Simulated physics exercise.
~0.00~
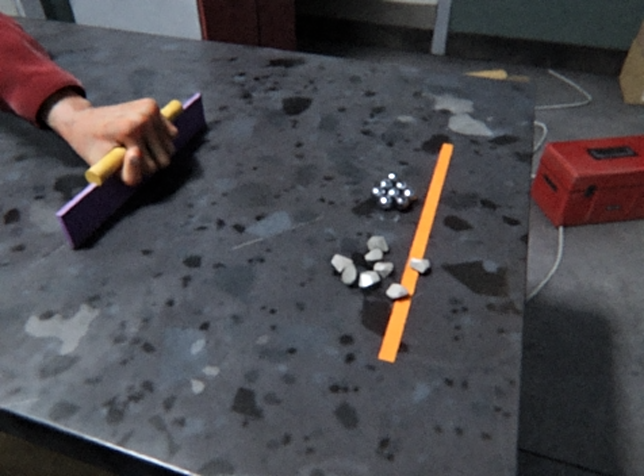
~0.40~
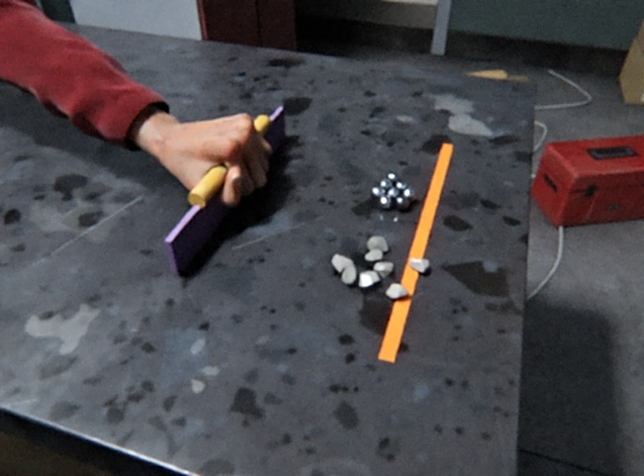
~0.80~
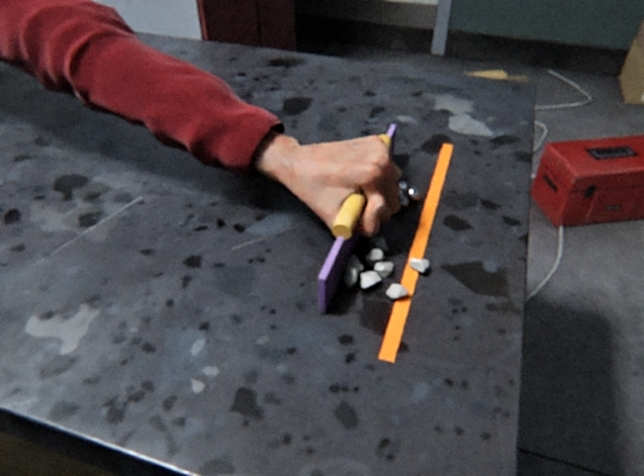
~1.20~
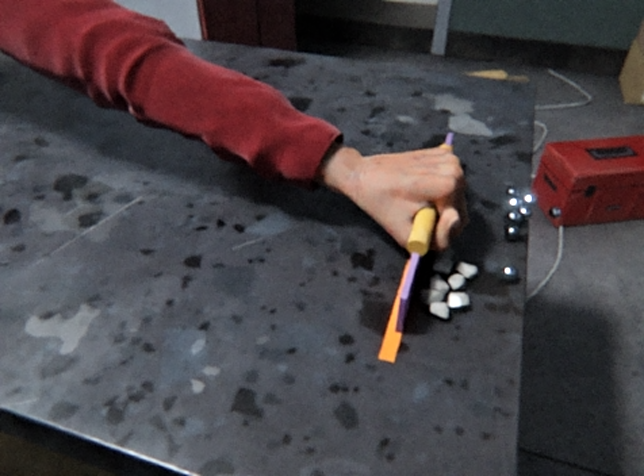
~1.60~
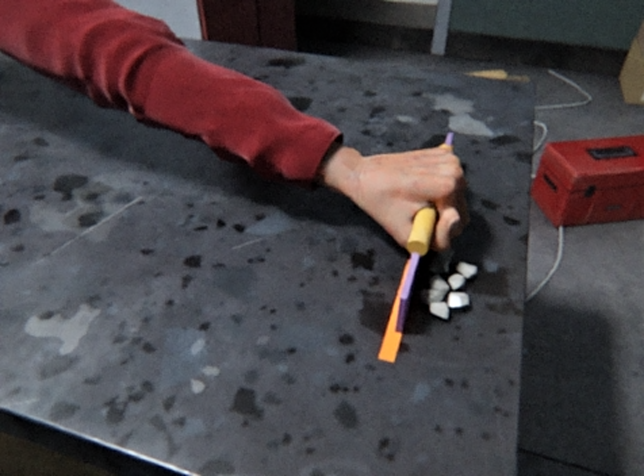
The footage shows a hand sliding a purple scraper with a yellow handle rightward across a dark speckled table, pushing pale stones and shiny metal balls, then stopping at an orange tape strip. The balls roll on and drop over the right edge, while the stones stay on the table.
